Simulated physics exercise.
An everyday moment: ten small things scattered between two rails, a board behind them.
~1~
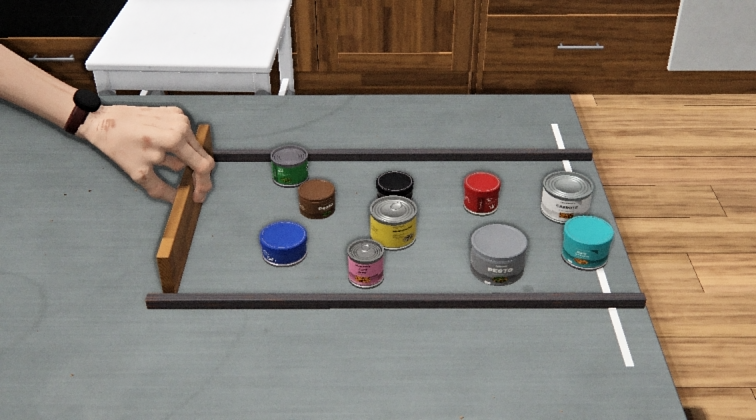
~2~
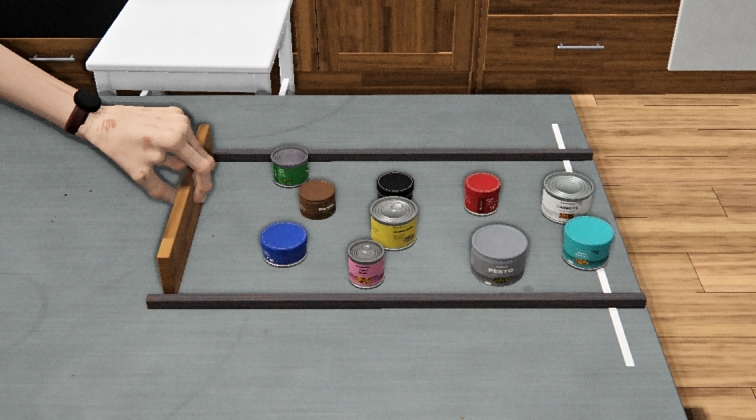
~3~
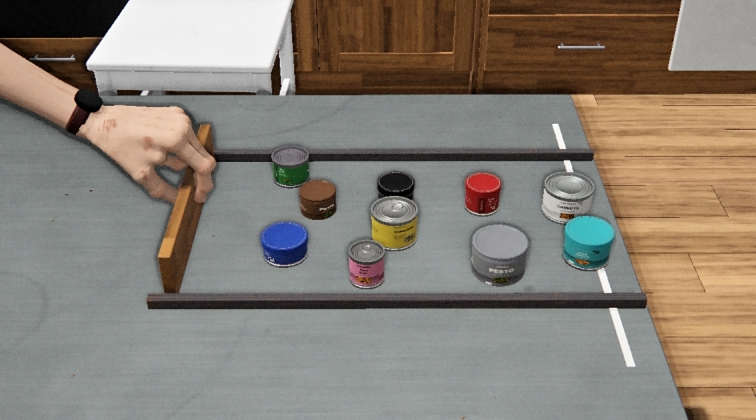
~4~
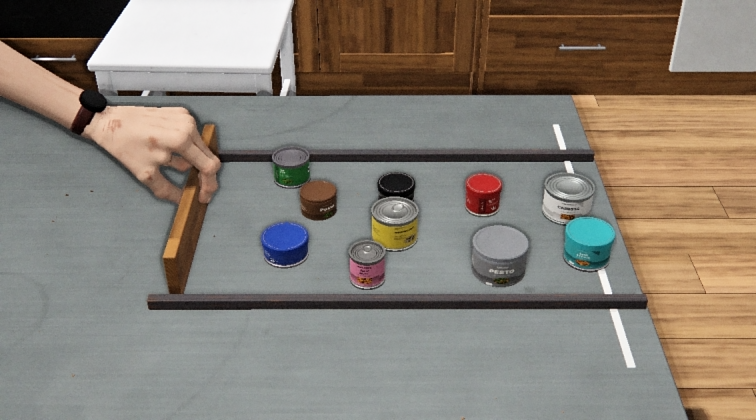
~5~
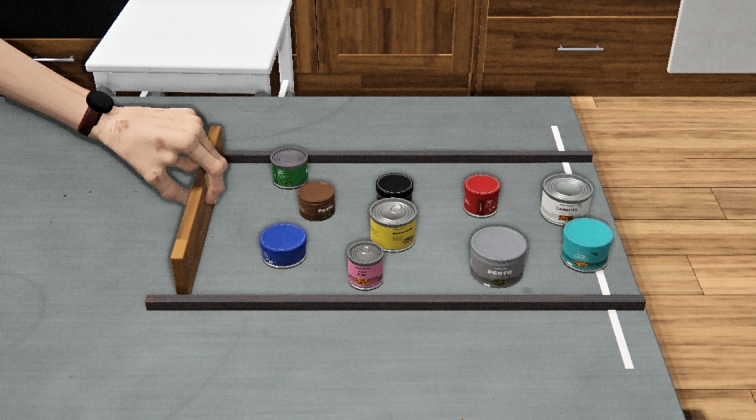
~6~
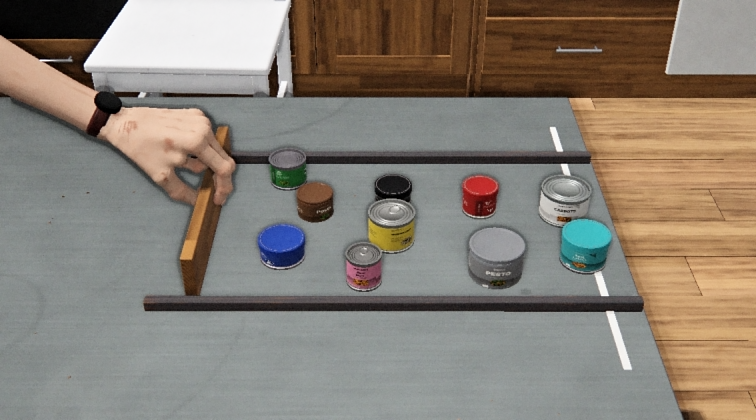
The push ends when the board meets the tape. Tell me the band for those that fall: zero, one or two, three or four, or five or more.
The number that fall off is five or more.
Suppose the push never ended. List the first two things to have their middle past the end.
Earliest first: The white tin, then the turquoise tin.
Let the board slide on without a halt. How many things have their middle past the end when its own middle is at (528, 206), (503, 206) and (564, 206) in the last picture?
Place by place, 1, 0 and 4.
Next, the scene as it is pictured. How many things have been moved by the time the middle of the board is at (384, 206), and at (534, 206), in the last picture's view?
The counts are 6 and 10.
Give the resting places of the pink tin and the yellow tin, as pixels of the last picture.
The pink tin at (622, 275), the yellow tin at (610, 220).
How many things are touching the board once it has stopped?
In contact: 5.
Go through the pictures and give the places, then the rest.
Turquoise tin (587, 243); white tin (566, 198); grey tub (498, 255); board (189, 204); tape (585, 224), in the first frame.
White tin (567, 198); blue tin (284, 245), in the second frame.
Grey tub (499, 256); yellow tin (394, 223), in the third frame.
Turquoise tin (588, 244); brown tub (319, 200), in the fourth frame.
White tin (566, 200); board (202, 205), in the fifth frame.
Turquoise tin (585, 247); white tin (565, 201); grey tub (496, 259); board (209, 206); tape (584, 227), in the sixth frame.
Early on, none off yet; turquoise tin at rest near (585, 247); white tin at rest near (565, 201); grey tub at rest near (496, 259).
A while later, none off yet; turquoise tin travelled a little near (598, 242); white tin travelled about its own width near (611, 203); grey tub travelled well along near (595, 272).
Finally, the number that fall off is five or more; lost, black tin, red tin, grey tub, white tin and turquoise tin.
